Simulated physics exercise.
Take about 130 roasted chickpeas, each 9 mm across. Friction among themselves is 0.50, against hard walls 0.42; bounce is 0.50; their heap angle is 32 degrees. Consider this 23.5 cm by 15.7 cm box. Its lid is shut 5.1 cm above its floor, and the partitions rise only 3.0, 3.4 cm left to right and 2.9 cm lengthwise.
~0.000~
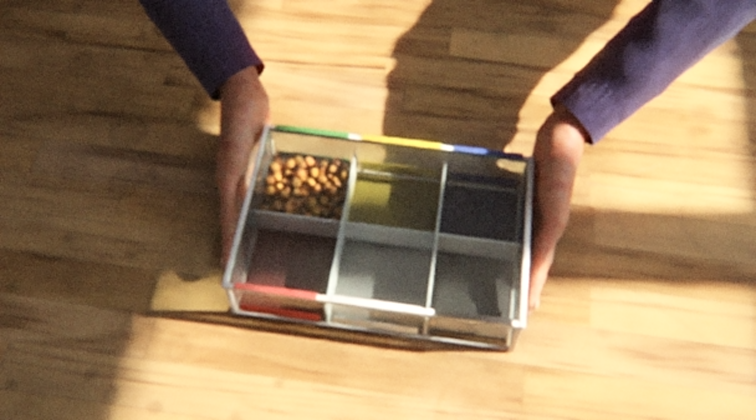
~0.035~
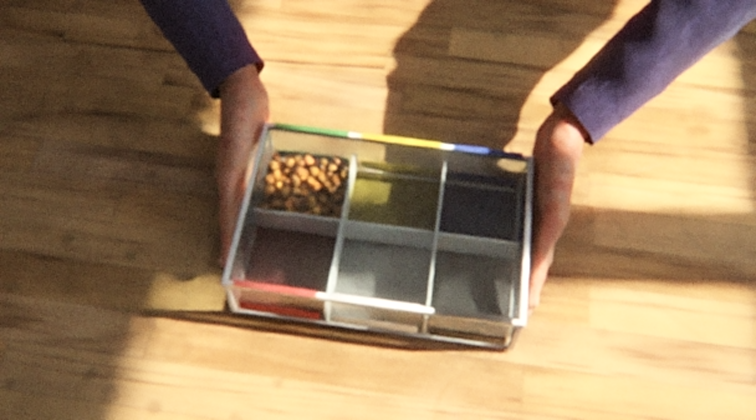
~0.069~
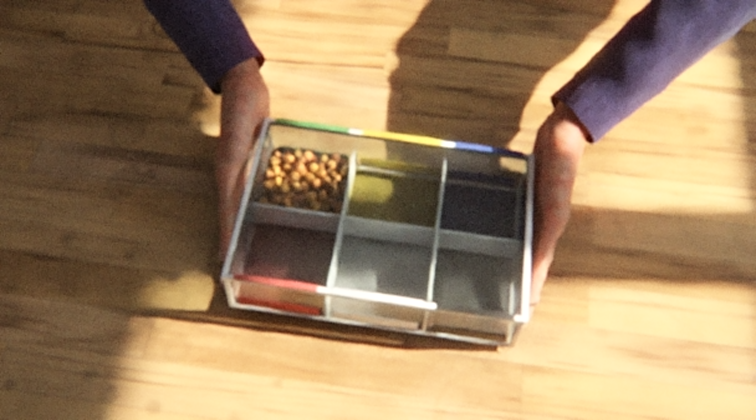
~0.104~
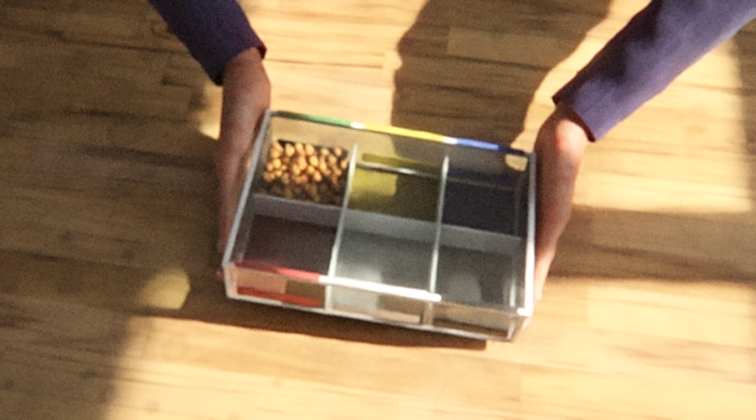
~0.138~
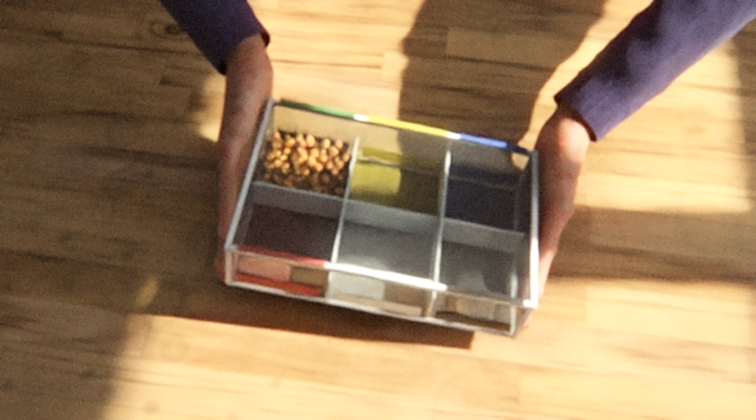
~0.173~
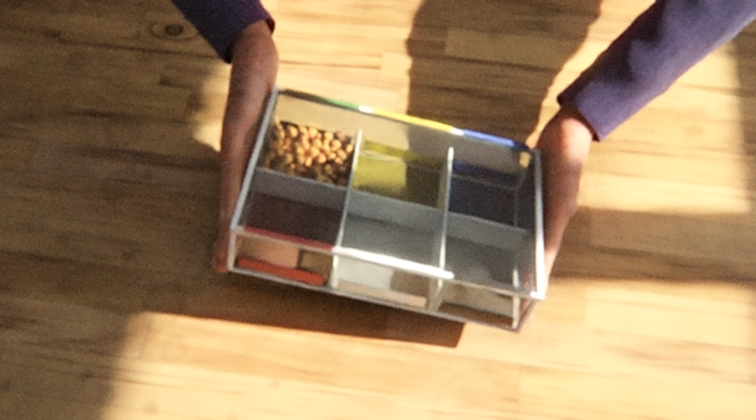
We see two hands in purple sleeves holding a clear six-compartment box, with small round golden-brown pieces in the green-edged upper-left section, above a wooden floor; the hands tilt the box gradually, and the pieces stay clustered there.
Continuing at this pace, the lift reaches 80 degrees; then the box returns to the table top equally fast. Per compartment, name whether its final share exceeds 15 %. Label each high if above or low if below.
Red: Low; blue: Low; green: High; yellow: High; white: Low; black: Low.
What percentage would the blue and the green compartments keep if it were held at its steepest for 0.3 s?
Blue 10, green 70.
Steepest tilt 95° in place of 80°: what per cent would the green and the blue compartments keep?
Then green would get 70 per cent and blue 15 per cent.
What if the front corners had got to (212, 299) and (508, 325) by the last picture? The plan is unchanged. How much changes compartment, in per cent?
Then around 40 percent would end up out of place.
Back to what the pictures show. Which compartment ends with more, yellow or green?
The green one.
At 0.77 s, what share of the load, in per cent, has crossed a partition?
About 5 percent.
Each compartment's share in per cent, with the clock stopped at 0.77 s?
In per cent: Red 0; blue 0; green 95; yellow 5; white 0; black 0.
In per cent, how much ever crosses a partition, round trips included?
Close to 30 percent.
Then, at 0.77 s, tilt 80 degrees; green 95 %, yellow 5 %.
Then, at 1.17 s, tilt 35 degrees; blue 5 %, green 70 %, yellow 25 %.
Then, at 1.65 s, tilt 0 degrees; blue 5 %, green 70 %, yellow 25 %.
By 2.0 s all is still; red 0 %, blue 5 %, green 70 %, yellow 25 %, white 0 %, black 0 %.
